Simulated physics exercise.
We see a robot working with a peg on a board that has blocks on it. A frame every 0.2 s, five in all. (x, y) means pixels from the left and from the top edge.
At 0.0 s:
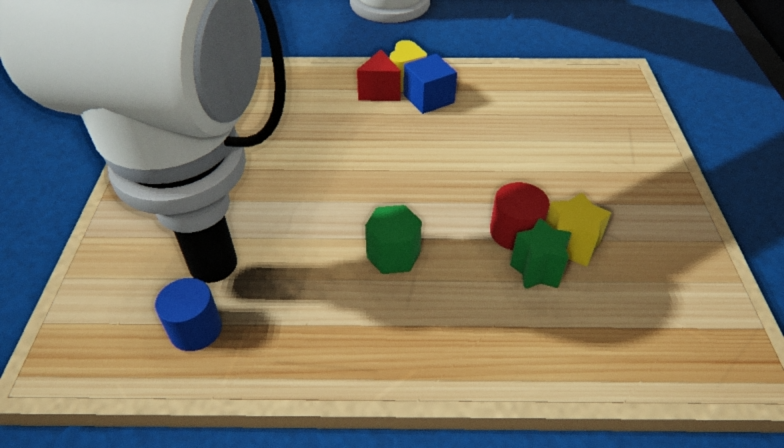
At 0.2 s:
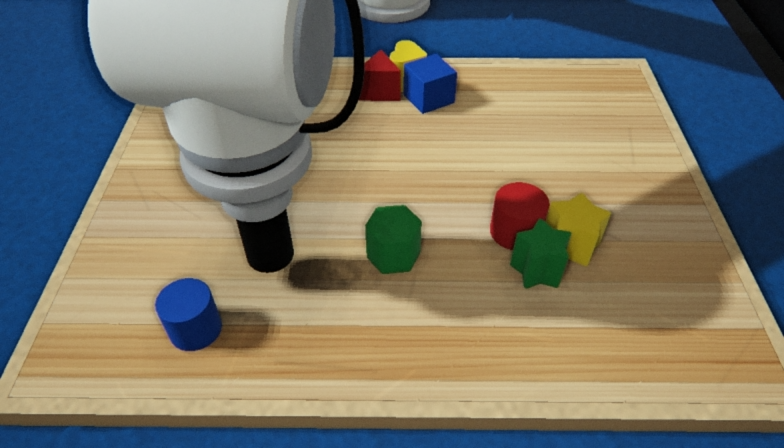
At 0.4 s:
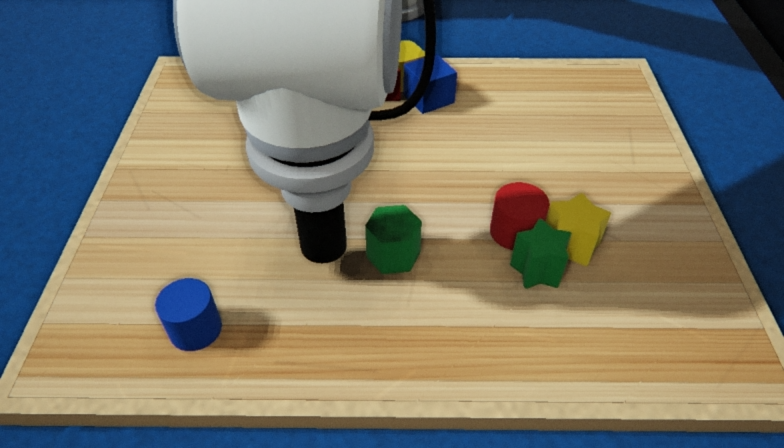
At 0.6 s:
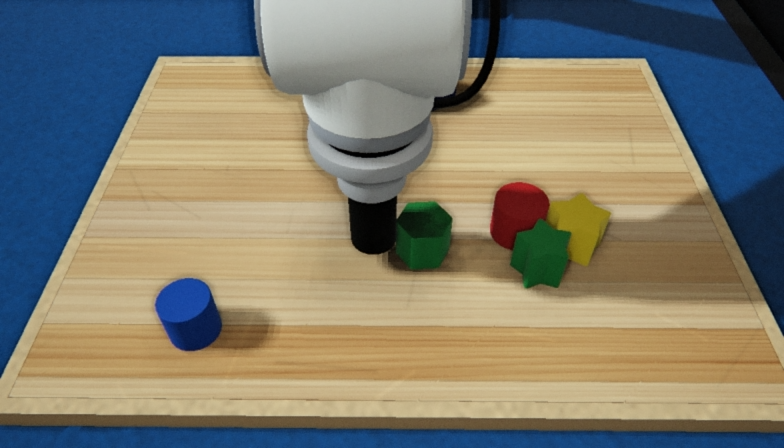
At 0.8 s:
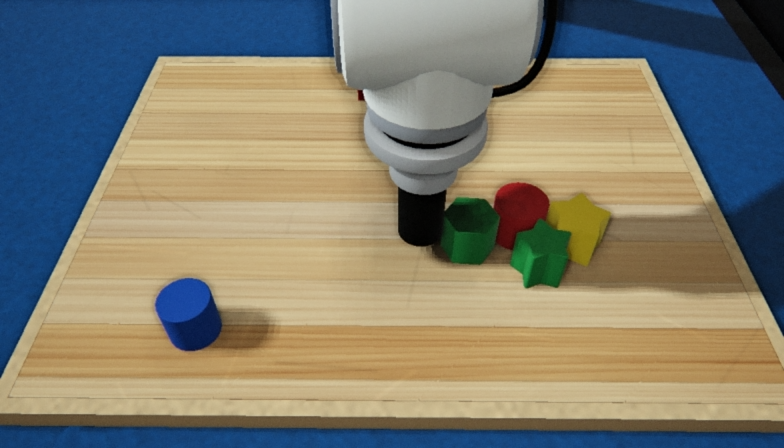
A light wooden board on a blue surface is seen from a fixed, raised viewpoint in front. A blue cylinder sits at left, a green hexagonal block near the centre, red, green and yellow blocks at right, and another small cluster at the back. A white robot arm slides its black peg rightward, meets the green hexagon and pushes it right, up beside the red round block.
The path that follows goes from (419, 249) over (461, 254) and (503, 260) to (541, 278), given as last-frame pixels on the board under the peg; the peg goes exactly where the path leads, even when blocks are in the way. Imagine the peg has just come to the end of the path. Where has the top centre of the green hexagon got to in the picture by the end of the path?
The middle of its top is at (571, 216).
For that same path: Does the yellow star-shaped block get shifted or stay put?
It is carried off its spot.
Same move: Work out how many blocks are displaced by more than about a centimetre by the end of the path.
Counting only shifts above 1 cm, I get three or more blocks.
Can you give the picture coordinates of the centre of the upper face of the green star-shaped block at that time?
By then it is at (603, 247).
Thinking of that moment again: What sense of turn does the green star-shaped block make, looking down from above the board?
Overhead view: Clockwise.
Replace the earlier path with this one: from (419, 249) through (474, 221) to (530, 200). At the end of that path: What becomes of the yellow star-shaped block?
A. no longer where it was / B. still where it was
It's A.
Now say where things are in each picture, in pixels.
Peg's lower end (214, 265); green hexagon (393, 223); red round block (522, 200); green star-shaped block (546, 239); yellow star-shaped block (580, 213), in the first frame.
Peg (271, 255); blocks still, in the second frame.
Peg (324, 246); blocks still, in the third frame.
Peg (374, 238); green hexagon (424, 219), in the fourth frame.
Peg (420, 230); green hexagon (472, 215); red round block (522, 200); green star-shaped block (546, 239); yellow star-shaped block (580, 213), in the fifth frame.
What follows on the original path. One third of the way, peg (464, 235); green hexagon (515, 217); red round block (551, 193); green star-shaped block (565, 241), turned 15° clockwise; yellow star-shaped block (597, 211), turned 35° clockwise.
Two thirds of the way, peg (507, 241); green hexagon (552, 212), turned 40° anticlockwise; red round block (569, 180); green star-shaped block (589, 240), turned 75° clockwise; yellow star-shaped block (613, 212), turned 30° clockwise.
At the end, peg (547, 260); green hexagon (571, 216), turned 80° anticlockwise; red round block (571, 178); green star-shaped block (603, 247), turned 85° clockwise; yellow star-shaped block (626, 208), turned 35° clockwise.
